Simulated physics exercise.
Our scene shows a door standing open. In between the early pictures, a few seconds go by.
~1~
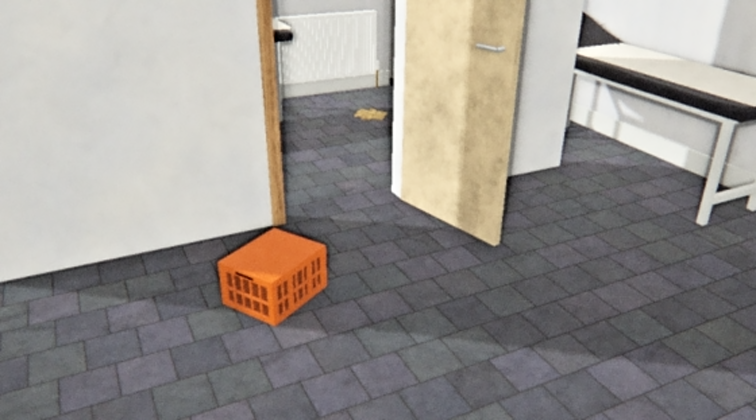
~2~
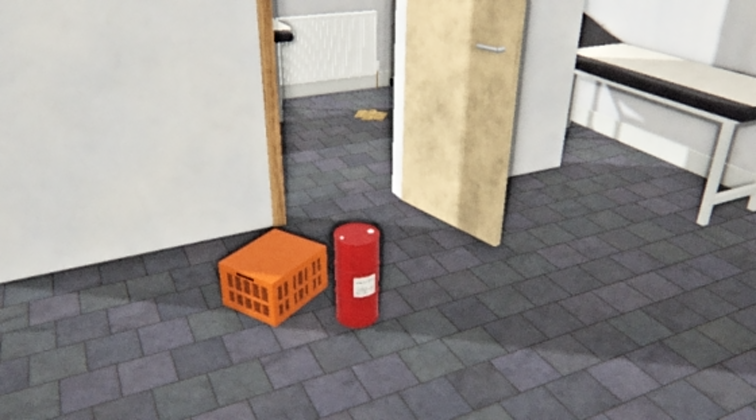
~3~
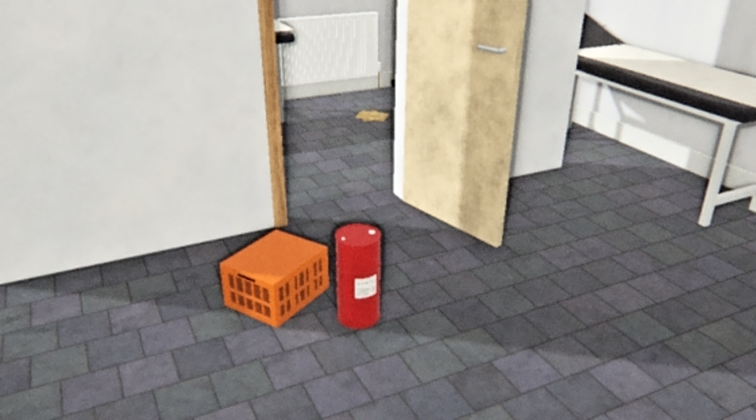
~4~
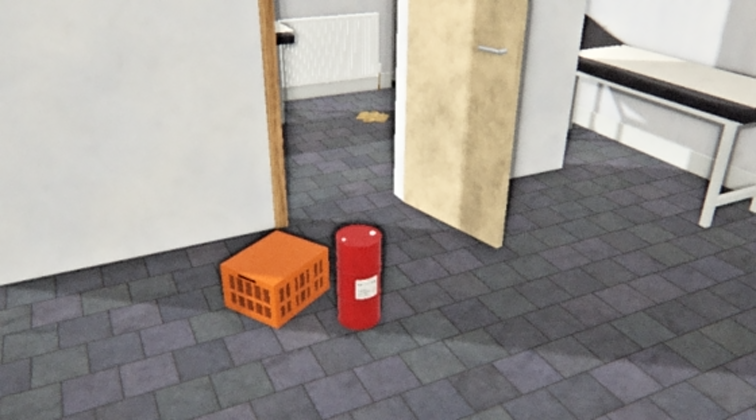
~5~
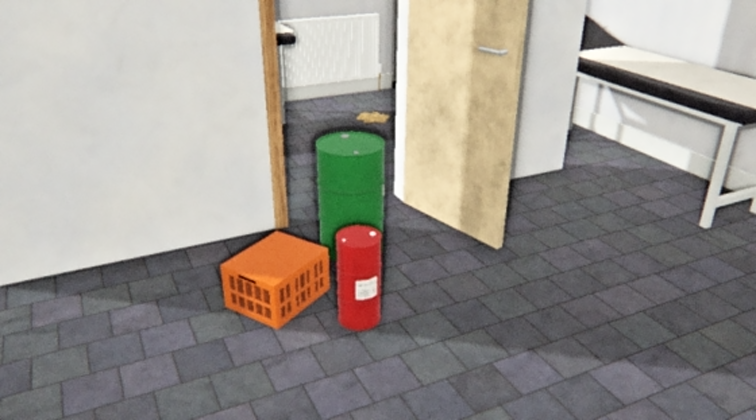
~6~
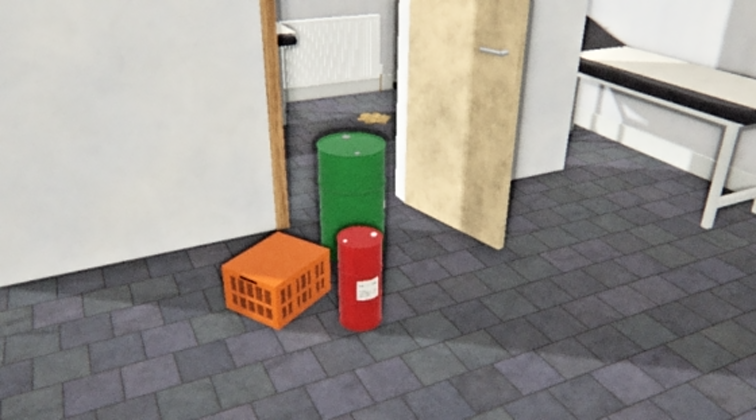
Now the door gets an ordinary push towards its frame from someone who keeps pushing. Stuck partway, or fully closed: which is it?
The attempt is thwarted.
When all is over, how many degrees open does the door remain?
Angle: About 50°.
Then, 0.50 s after the last picture, door 96° open.
Then, 0.90 s after the last picture, door 80° open.
Then, 1.10 s after the last picture, door 70° open.
Then, 1.40 s after the last picture, door 55° open.
At rest, door 52° open; all 3 in place. Seen from the same camera at the end, green drum near (352, 198).
